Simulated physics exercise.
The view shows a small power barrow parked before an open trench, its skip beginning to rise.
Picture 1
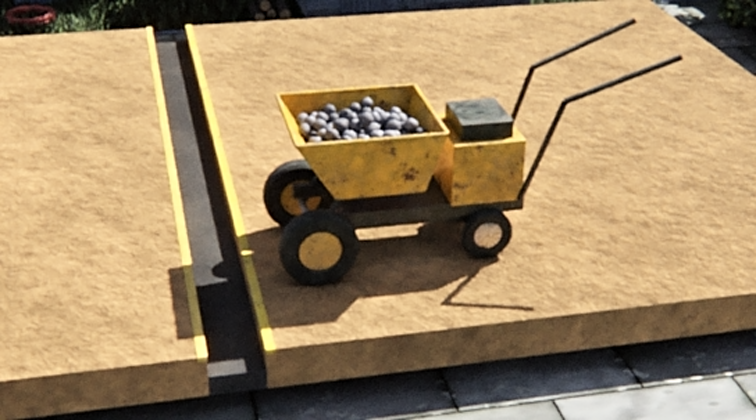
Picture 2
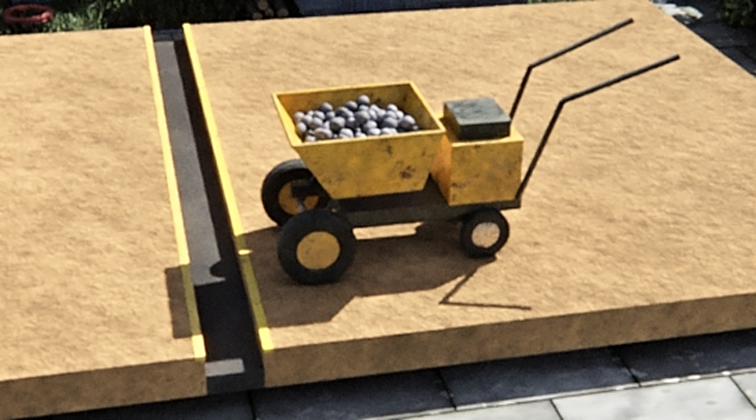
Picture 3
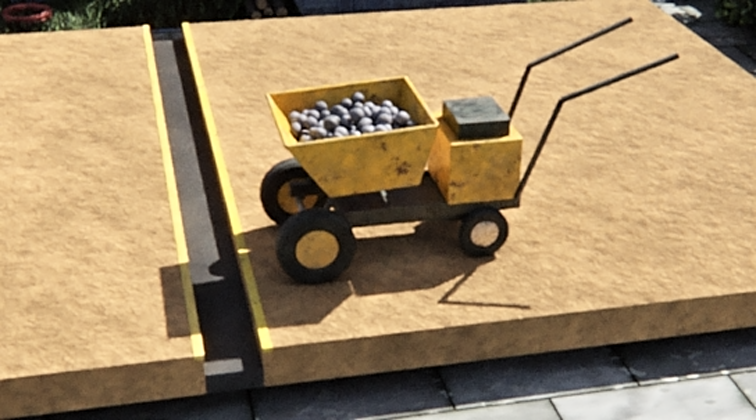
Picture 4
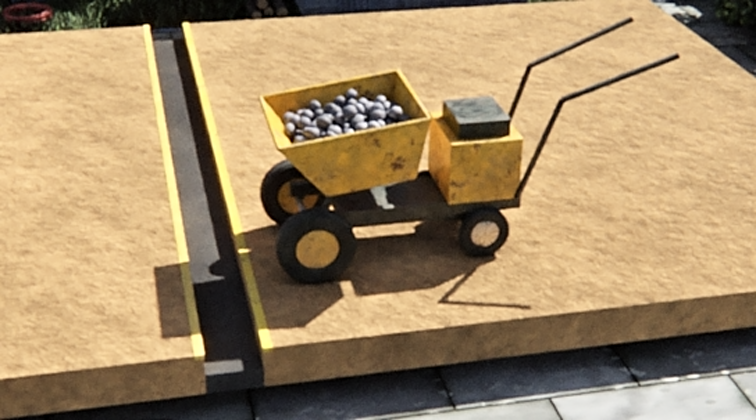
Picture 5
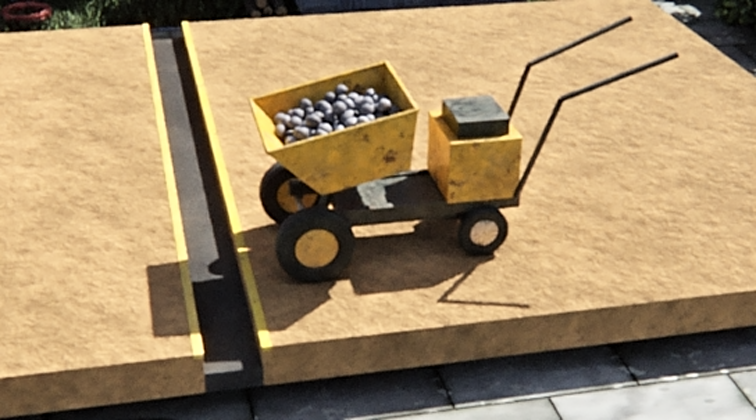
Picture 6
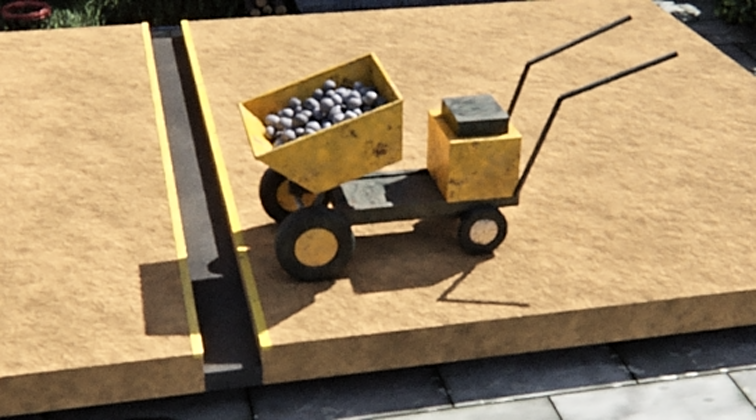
A small yellow barrow loaded with round grey cobbles stood beside a narrow, dark trench, and its skip slowly rose and tilted toward the left while the wheels stayed almost still.
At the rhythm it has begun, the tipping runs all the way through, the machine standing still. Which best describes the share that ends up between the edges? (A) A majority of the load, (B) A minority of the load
B, A minority of the load.
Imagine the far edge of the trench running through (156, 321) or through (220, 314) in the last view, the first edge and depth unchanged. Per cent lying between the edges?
The first try comes out at 60 percent and the second at 0 percent.
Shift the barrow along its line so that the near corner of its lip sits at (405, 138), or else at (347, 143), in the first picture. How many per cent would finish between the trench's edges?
Some 50 in a hundred, then some 70 in a hundred.
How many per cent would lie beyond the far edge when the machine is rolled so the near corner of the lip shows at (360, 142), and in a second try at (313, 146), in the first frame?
10 % for the first, 60 % for the second.
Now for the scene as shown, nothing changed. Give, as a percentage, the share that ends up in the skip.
About 0 %.
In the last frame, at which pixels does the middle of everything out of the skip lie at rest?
(148, 258).
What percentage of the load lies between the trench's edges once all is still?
I'd put that share near 25 per cent.
Shortly afterwards, skip tipped steeply; the whole lot in the skip.
Next, skip tipped steeply; the bulk in the skip; a little beyond it; a little falling.
Some moments later, skip tipped right over; near a quarter in the skip; a little in or heaped over the trench; the bulk beyond it.
In the end, skip tipped right over; near a quarter in or heaped over the trench; the bulk beyond it.
